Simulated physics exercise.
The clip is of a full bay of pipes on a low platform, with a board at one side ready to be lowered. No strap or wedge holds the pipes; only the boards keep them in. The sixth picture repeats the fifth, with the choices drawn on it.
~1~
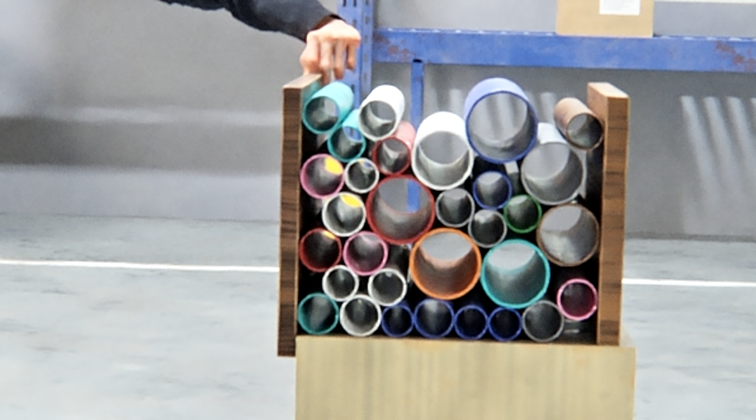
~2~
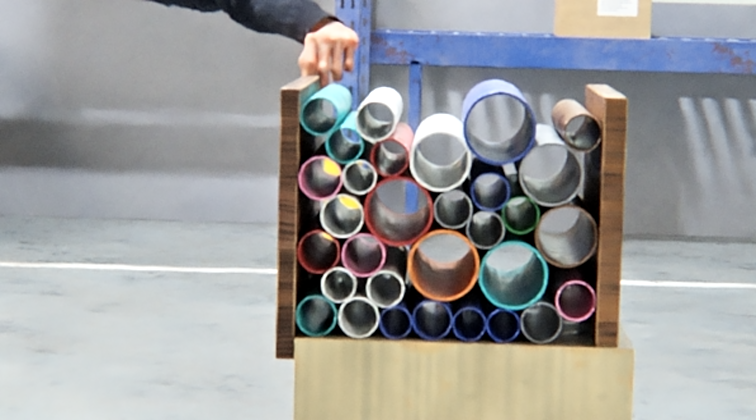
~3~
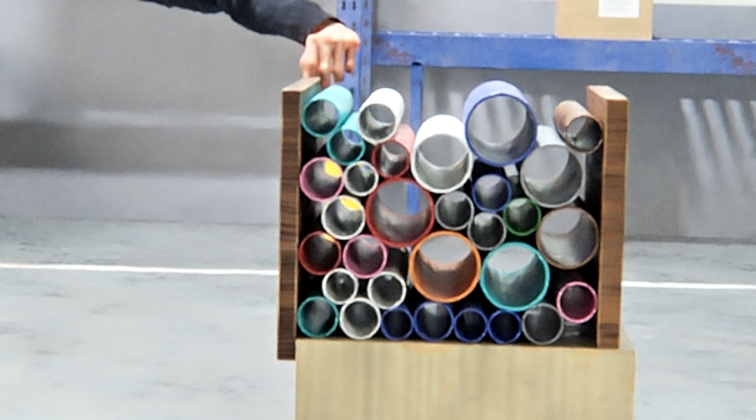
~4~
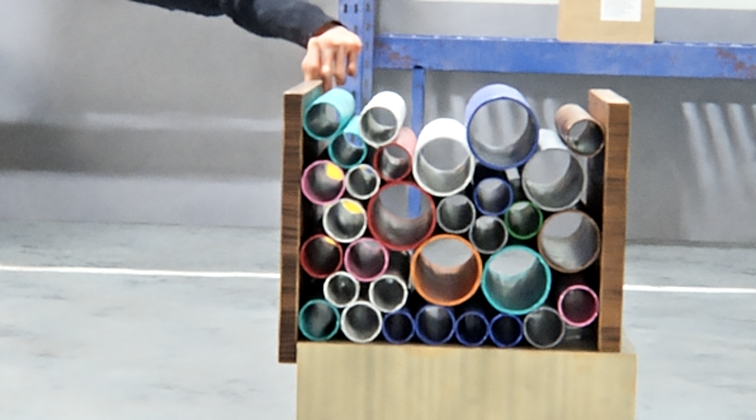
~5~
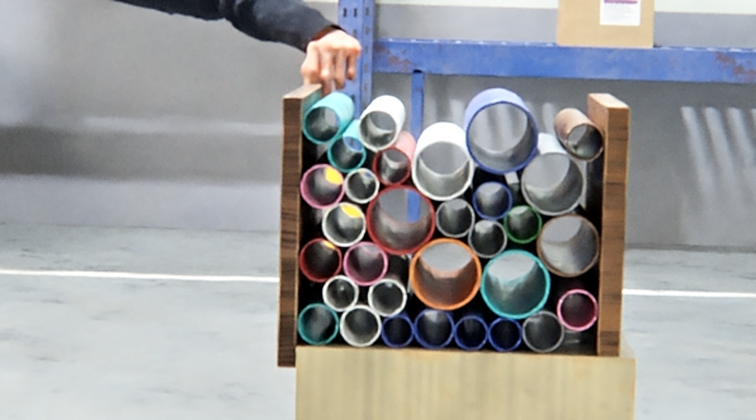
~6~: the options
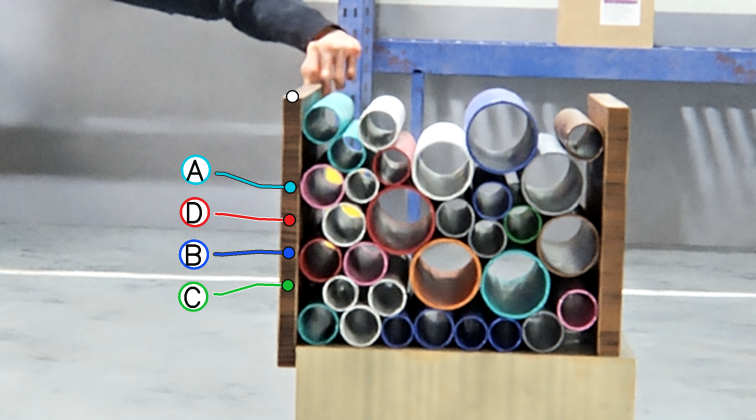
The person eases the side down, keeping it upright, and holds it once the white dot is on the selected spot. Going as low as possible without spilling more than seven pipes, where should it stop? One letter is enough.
It can be let down to C.
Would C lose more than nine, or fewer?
Fewer than nine.
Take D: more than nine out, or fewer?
Fewer than nine.
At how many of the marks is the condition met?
The number is four.
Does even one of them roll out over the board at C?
Yes.
On the copy, A at (290, 187); B at (289, 253); C at (288, 285); D at (290, 220); the white dot at (292, 96).
On C. First, top of the board (301, 178).
Then, top of the board (299, 269).
Finally, top of the board (299, 284), about four out over the board.
By contrast, A one out over the board; B about four out over the board; D one out over the board.
